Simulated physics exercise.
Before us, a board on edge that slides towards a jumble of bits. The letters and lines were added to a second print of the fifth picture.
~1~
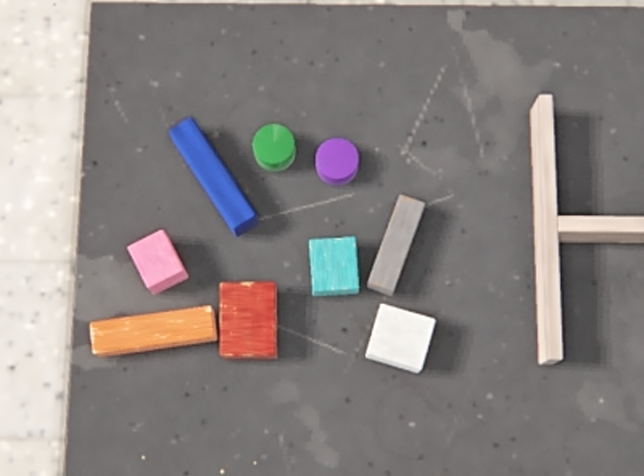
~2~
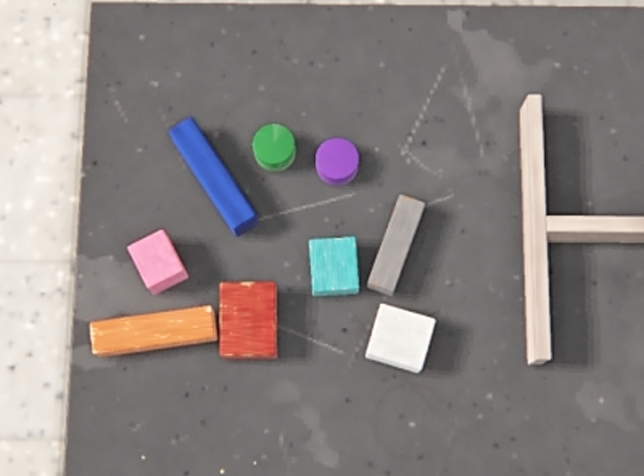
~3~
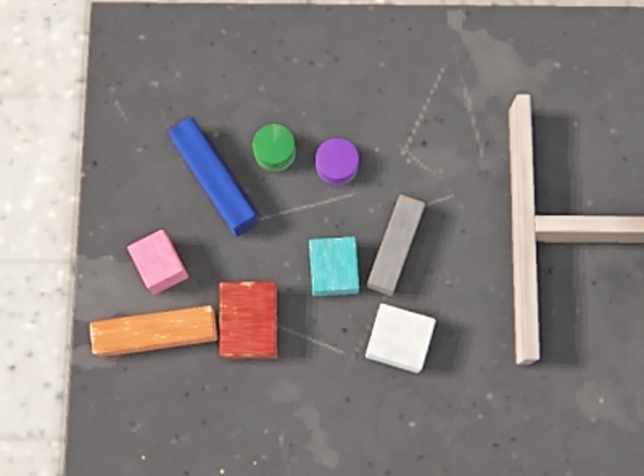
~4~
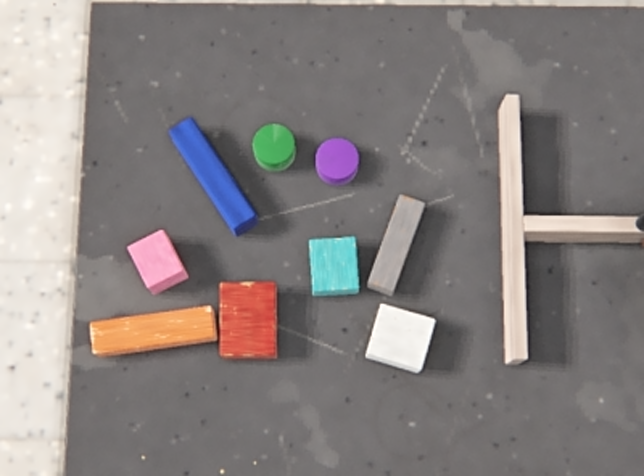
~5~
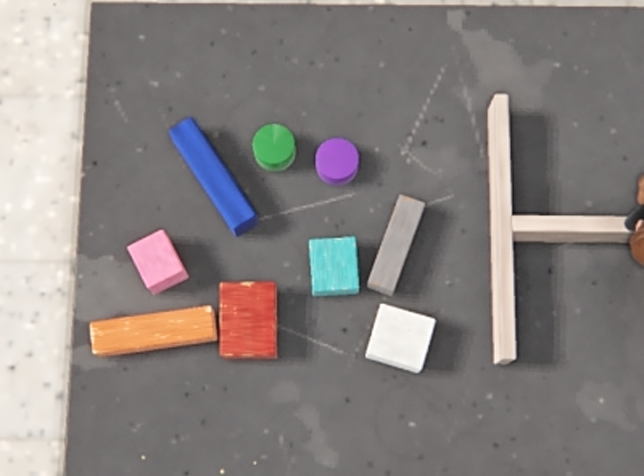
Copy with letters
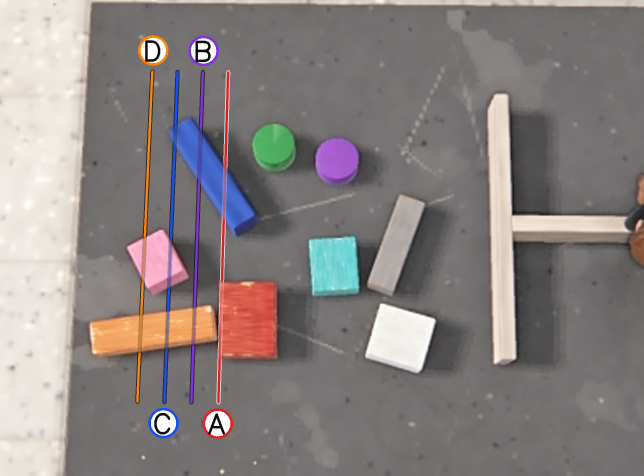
On a dark grey surface, a pale T-shaped wooden board on edge sliding slowly left towards scattered coloured blocks that stay still.
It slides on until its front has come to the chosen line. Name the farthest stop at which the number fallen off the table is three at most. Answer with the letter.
D.
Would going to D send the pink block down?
Yes.
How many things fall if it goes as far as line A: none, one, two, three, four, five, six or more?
One.
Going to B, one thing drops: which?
The orange bar.
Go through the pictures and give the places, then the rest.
Green tin (275, 148); orange bar (155, 332); white block (401, 339), in the first frame.
Board (540, 223); purple tin (337, 162), in the second frame.
Board (529, 223); blue stick (215, 177), in the third frame.
Board (517, 223); grey bar (396, 245), in the fourth frame.
Board (505, 223); green tin (275, 148); orange bar (155, 332); white block (401, 339), in the fifth frame.
On the marked copy, A at (223, 232); B at (197, 232); C at (171, 231); D at (145, 231).
Taking D. A third of the way, board (376, 222); white block (339, 341); turquoise block (316, 266).
Two thirds of the way, board (246, 221); orange bar (58, 351); pink block (141, 257).
When it is over, board (144, 220); pink block over the edge; red block over the edge; three fallen.
As for the rest, A is within the limit but short; B is within the limit but short; C is within the limit but short.
